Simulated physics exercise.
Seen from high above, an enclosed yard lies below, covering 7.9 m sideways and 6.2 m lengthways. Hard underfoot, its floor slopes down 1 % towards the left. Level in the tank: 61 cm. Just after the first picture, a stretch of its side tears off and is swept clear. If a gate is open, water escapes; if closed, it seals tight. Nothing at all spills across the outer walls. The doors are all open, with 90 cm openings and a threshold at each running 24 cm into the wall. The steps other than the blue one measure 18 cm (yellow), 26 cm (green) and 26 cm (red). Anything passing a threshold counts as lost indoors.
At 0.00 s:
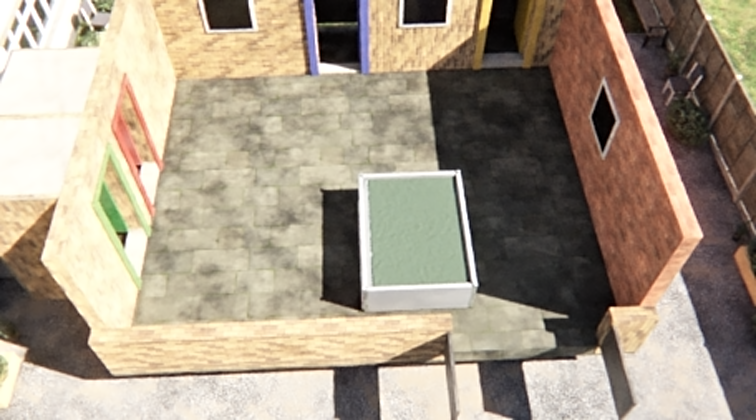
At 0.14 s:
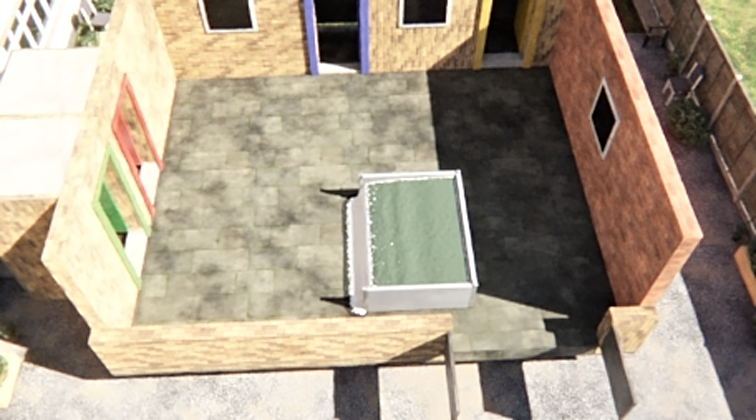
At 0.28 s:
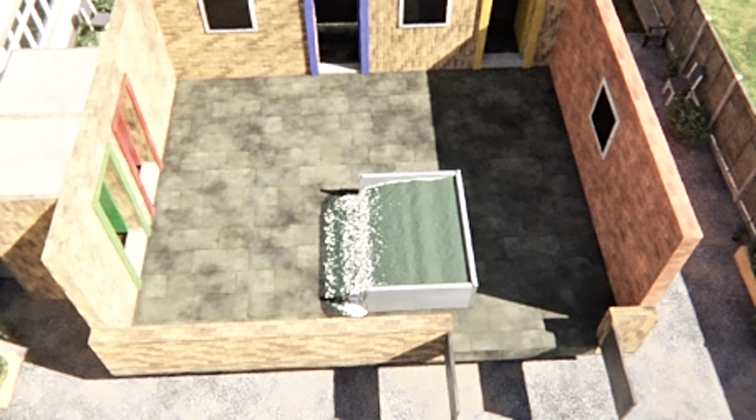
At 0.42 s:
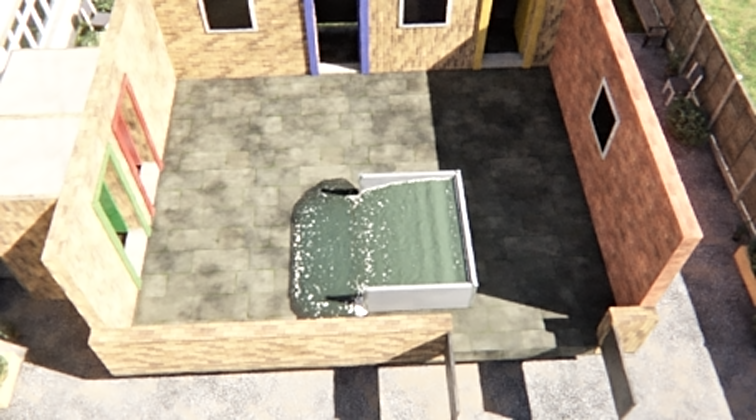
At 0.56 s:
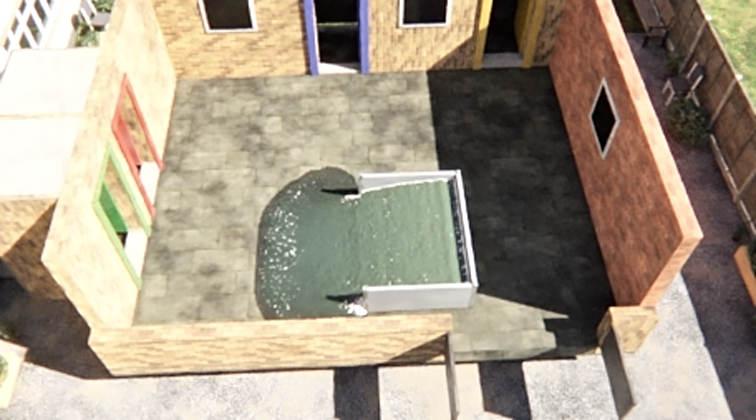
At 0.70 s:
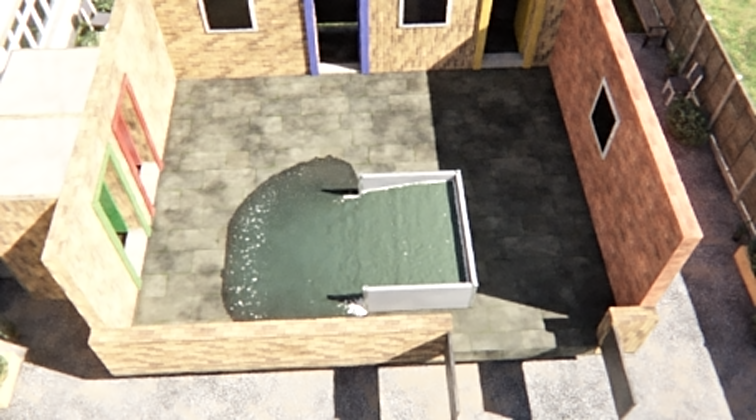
In a walled yard, a tank's left side opens and green water spreads leftward across the paving.
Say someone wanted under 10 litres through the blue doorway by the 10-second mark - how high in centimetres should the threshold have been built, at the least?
They should have built it at least 6 cm high.
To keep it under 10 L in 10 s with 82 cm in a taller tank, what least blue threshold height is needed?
Roughly 8.5 cm high.
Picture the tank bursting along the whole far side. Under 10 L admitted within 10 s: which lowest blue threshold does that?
I'd say close to 21 cm.
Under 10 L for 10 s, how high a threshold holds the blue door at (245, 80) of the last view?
Roughly 14.0 cm, give or take.
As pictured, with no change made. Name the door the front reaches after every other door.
Last in order comes the yellow door.
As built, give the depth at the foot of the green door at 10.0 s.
It stands about 6.5 centimetres deep.
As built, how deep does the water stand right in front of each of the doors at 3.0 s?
Depth (cm): Yellow 0 / green 27 / red 19 / blue 0.
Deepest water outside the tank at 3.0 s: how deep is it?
Max depth: Around 30 cm.
After 1.4 s water covers 30 % of the floor, deepest (34 cm) near (141, 274); it has not reached the blue door.
After 3.0 s water covers 40 % of the floor, deepest (30 cm) near (127, 352); it has not reached the blue door.
After 10.0 s water covers 85 % of the floor, deepest (10 cm) near (151, 222); 7 cm at the blue door, 9 litres in over its 6 cm threshold.
At the blue door as built, the water arrived by 4.3 s and peaked near 9 cm at 6.6 s.
Run again over the same 10 s with other heights there, 13 litres in over 5.5 cm, 7 litres over 6.5 cm. The limit of 10 litres is kept from about 6 cm up.
